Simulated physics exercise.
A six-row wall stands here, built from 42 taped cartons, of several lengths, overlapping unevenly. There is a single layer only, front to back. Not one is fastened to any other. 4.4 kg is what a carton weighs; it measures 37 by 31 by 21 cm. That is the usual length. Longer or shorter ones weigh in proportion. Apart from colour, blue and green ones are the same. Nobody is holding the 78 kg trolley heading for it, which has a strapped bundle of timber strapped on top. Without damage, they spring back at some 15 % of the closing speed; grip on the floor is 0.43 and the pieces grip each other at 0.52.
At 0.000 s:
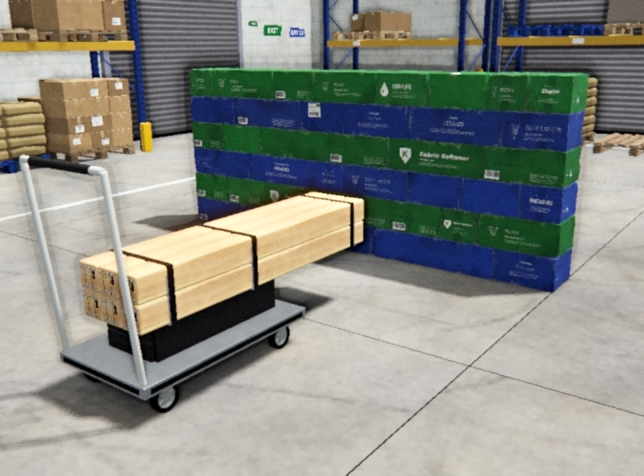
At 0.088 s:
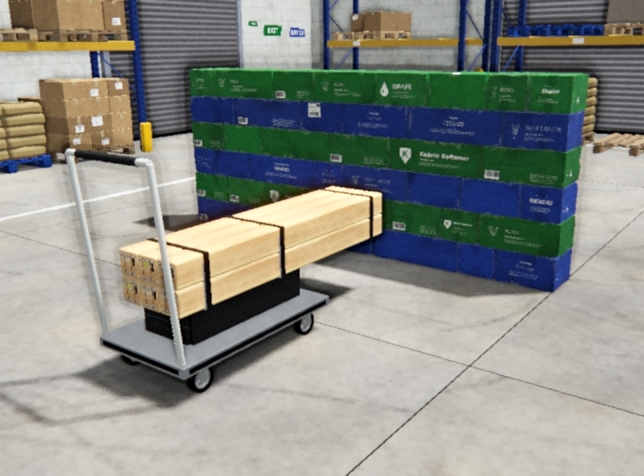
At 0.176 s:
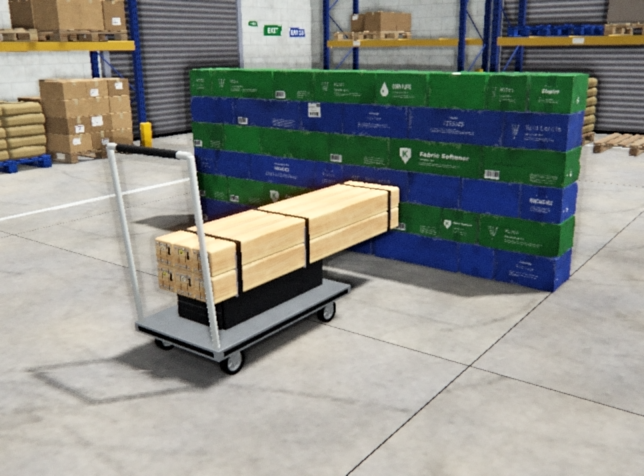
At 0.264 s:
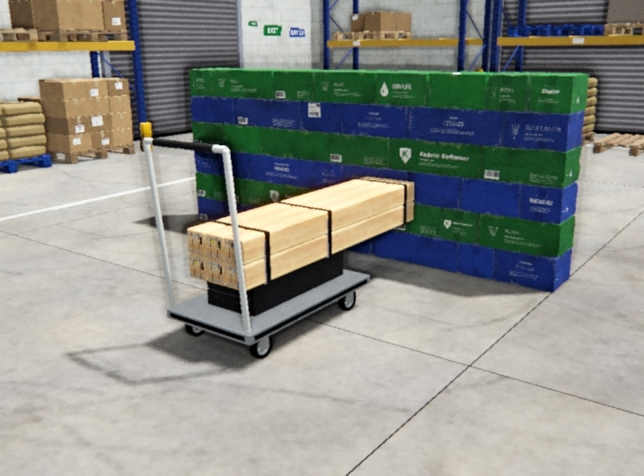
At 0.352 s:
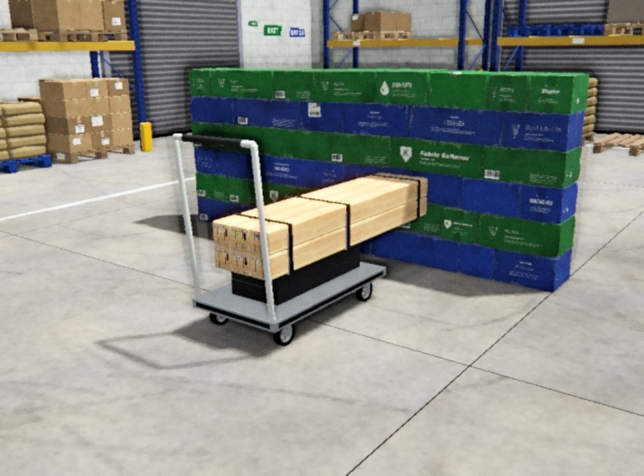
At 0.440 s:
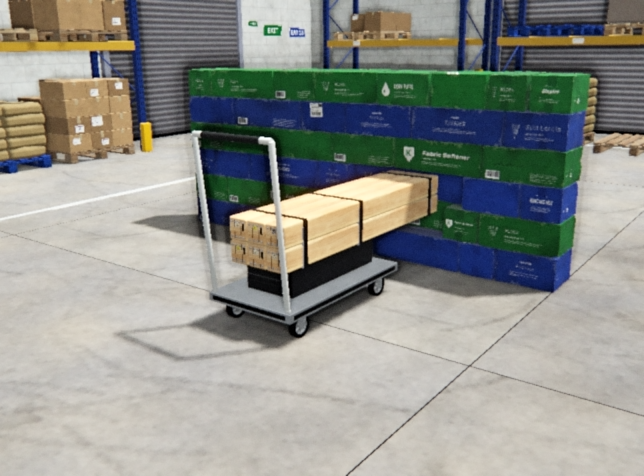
A wall of green and blue cartons standing in a warehouse as an unattended trolley rolls up and pushes strapped timber into it.
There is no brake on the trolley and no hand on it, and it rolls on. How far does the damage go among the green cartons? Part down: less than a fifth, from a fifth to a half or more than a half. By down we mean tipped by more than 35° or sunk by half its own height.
Below one in five.
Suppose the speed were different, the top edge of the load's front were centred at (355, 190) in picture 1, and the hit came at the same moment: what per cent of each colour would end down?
You'd end up with blue at 0 per cent down and green at 0 per cent.
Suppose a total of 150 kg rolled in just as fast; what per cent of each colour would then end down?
Share down - blue: 10; green: 0 (per cent).
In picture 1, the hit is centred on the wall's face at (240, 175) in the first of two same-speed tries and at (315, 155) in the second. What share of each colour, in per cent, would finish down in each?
You'd get blue at 30 followed by 30, and green at 40 followed by 40 percent.
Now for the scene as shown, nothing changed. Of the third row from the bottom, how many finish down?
Down at the end: 1.
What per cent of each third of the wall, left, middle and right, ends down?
Left third 0 per cent, middle 0 per cent, right 10 per cent.
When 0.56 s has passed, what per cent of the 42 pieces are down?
0 per cent.
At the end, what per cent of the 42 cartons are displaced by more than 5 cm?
35 %.
After 0.56 s, load 28 cm past the wall's line, still rolling; none of the 21 green cartons down (0 of 42 in all colours); top green carton shifted 7 cm; top blue carton shifted 10 cm.
After 0.86 s, load 37 cm past the wall's line, still rolling; 1 of the 21 green cartons down (1 of 42 in all colours); top green carton shifted 15 cm; top blue carton shifted 22 cm.
At rest (1.8 s), load 40 cm past the wall's line, stopped; 1 of the 21 green cartons down (2 of 42 in all colours); top green carton shifted 15 cm; top blue carton shifted 22 cm. That is 5 per cent. As the last picture would show them, middles, top green carton near (367, 85), top blue carton near (401, 116).
